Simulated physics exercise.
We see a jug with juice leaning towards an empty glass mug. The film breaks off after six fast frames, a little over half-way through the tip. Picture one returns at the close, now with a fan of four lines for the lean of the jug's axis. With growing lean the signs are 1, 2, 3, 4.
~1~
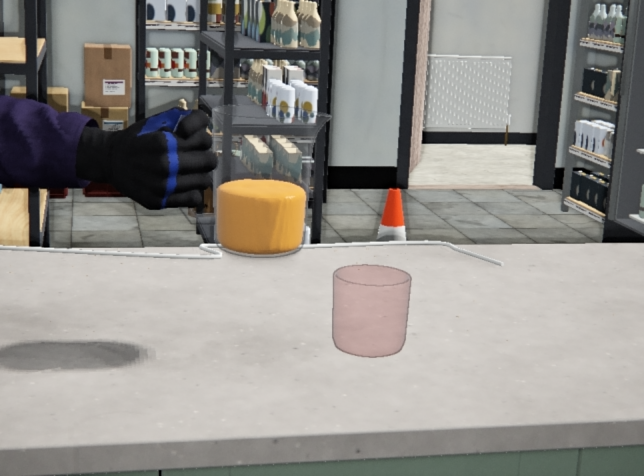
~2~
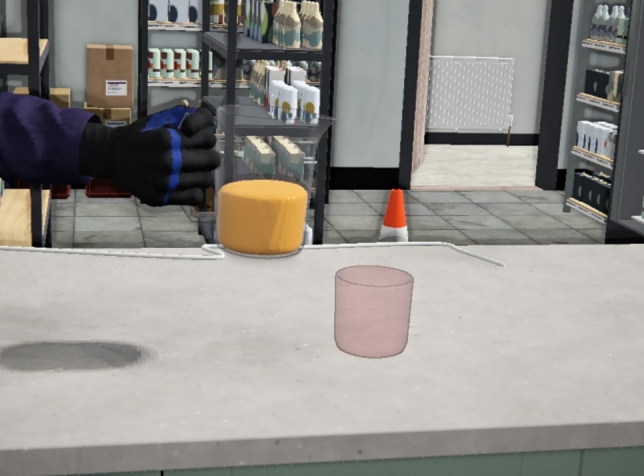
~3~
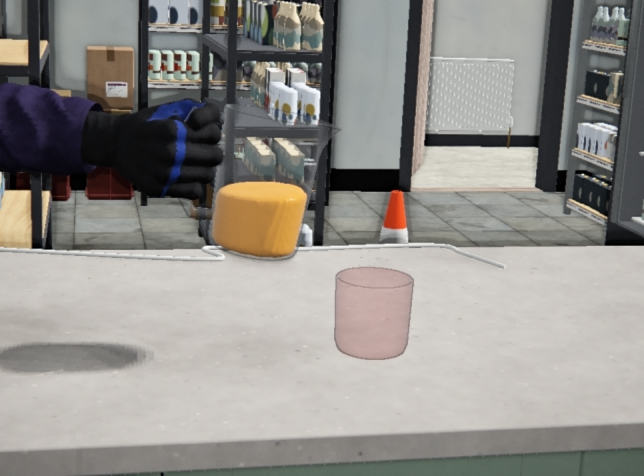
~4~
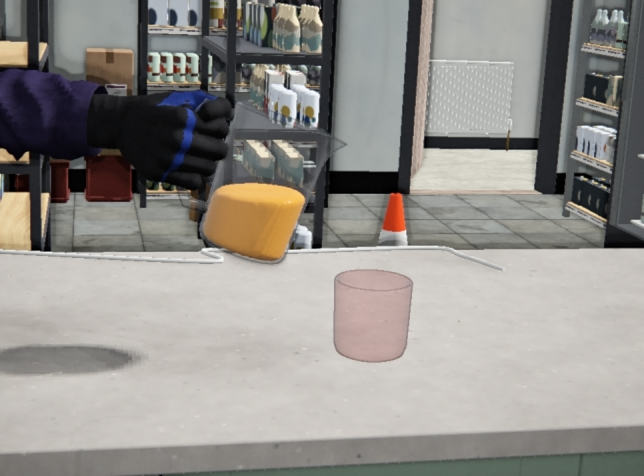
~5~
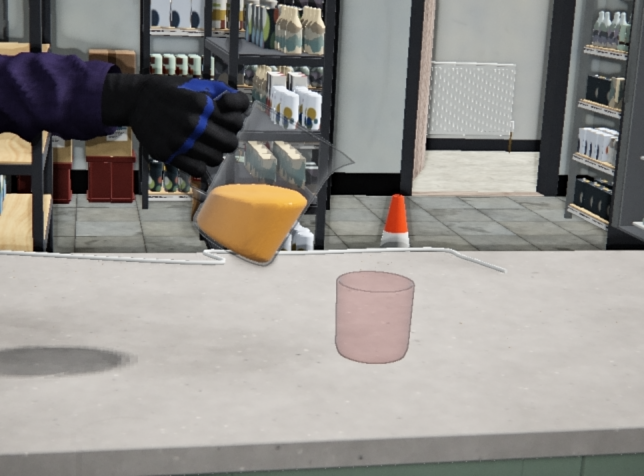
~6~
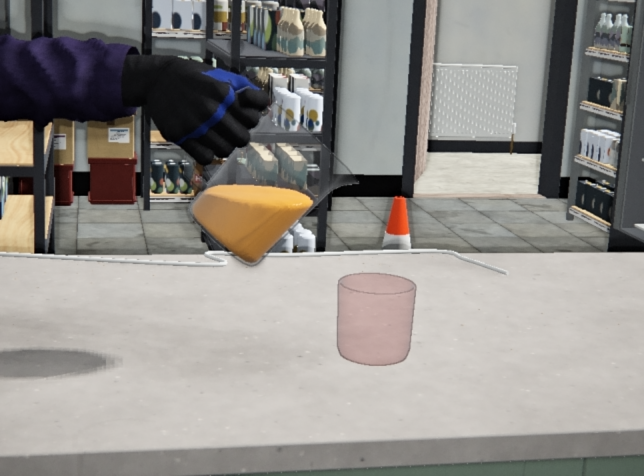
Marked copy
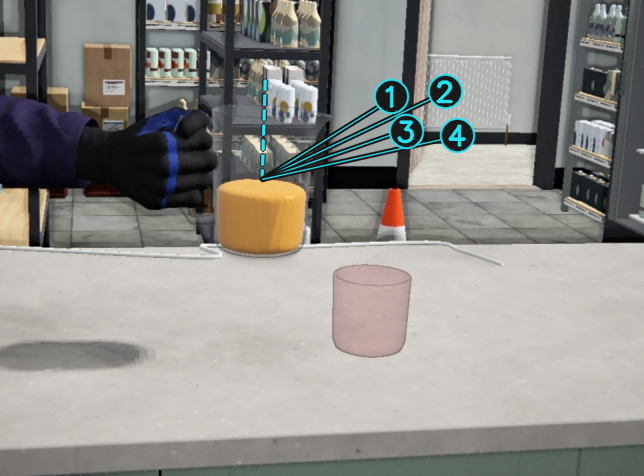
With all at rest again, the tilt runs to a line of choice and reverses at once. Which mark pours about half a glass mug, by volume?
4 is best.
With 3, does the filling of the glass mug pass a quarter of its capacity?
Yes, it does.
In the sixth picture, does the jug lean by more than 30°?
Yes.
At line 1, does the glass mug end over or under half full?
Under.
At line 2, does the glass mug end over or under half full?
Under half.
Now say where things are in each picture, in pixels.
In the first picture, upright, lip at (329, 116); rim of the glass mug round (372, 274); nothing has left yet.
In the second picture, tipped about 2°, lip at (334, 119); nothing has left yet.
In the third picture, tipped about 8°, lip at (339, 128); nothing has left yet.
In the fourth picture, tipped about 17°, lip at (346, 143); nothing has left yet.
In the fifth picture, tipped about 28°, lip at (353, 161); nothing has left yet.
In the sixth picture, tipped about 40°, lip at (357, 181); nothing has left yet.
In cyan, 1 at (377, 107); 2 at (430, 99); 3 at (389, 135); 4 at (441, 139).
If 1 is chosen, the glass mug ends with about 3 % of what it can hold.
If 2 is chosen, the glass mug ends with about 14 % of what it can hold.
If 3 is chosen, the glass mug ends with about 30 % of what it can hold.
If 4 is chosen, the glass mug ends with about 49 % of what it can hold.
